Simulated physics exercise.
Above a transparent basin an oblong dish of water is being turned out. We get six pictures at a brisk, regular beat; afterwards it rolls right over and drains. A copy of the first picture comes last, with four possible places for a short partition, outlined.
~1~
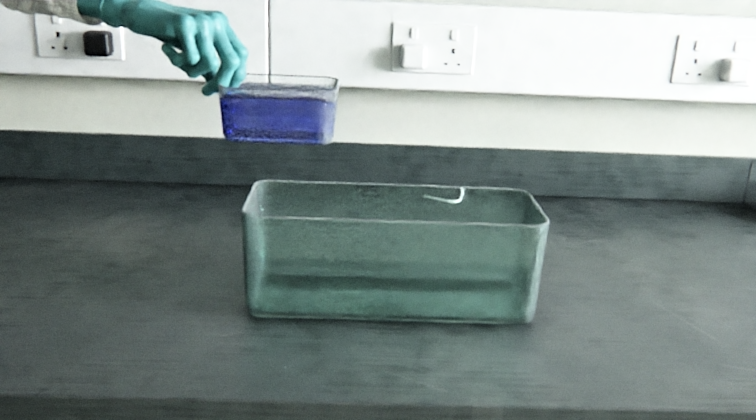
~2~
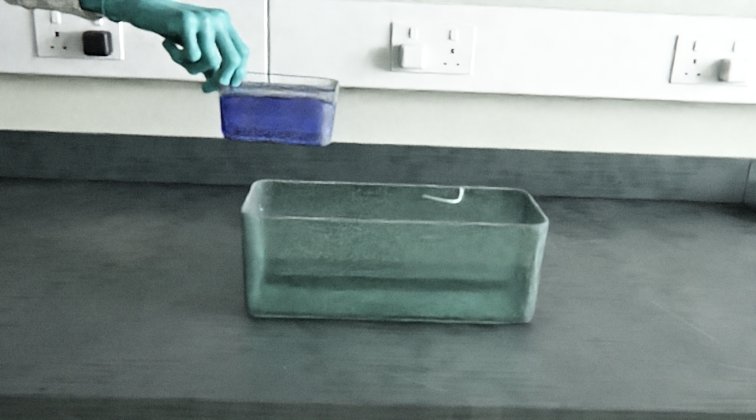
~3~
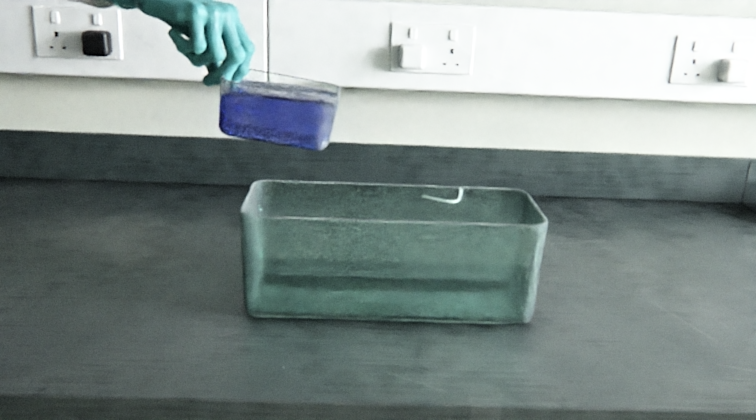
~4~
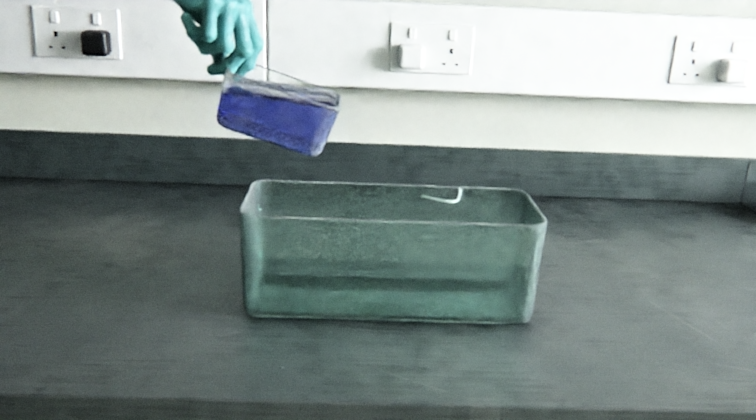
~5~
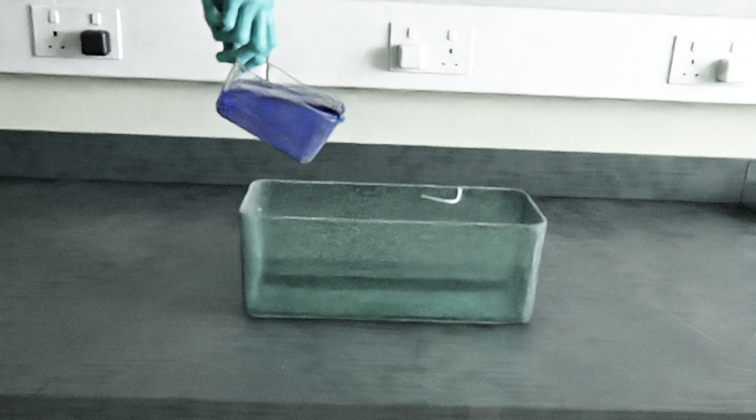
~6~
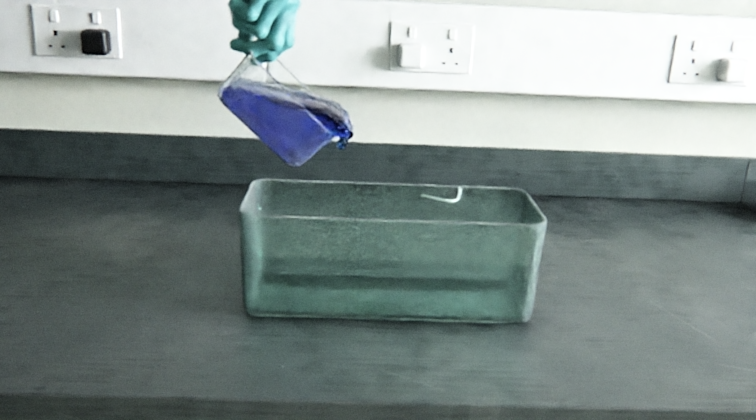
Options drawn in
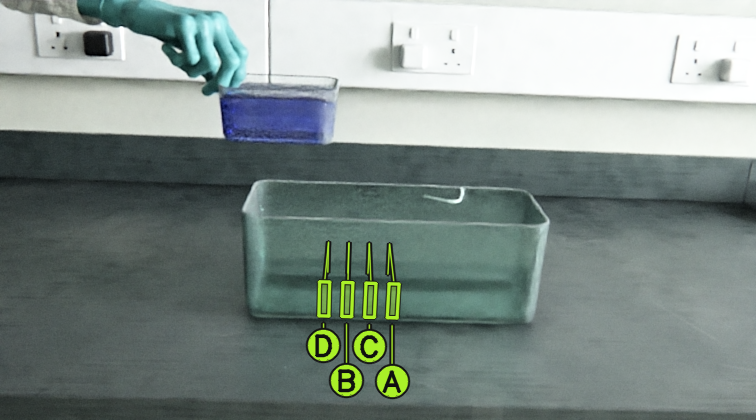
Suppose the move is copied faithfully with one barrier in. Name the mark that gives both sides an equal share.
Position C.
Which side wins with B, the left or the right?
The right side.
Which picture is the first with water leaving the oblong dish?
Picture 5.
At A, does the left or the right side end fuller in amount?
More ends on the left.
In lime, A at (392, 325); B at (346, 324); C at (369, 324); D at (323, 323).
With A, about 79 % ends left of the wall and 16 % right of it; 6 % is lost outside.
With B, about 24 % ends left of the wall and 75 % right of it.
With C, about 45 % ends left of the wall and 52 % right of it; 3 % is lost outside.
With D, about 13 % ends left of the wall and 85 % right of it.
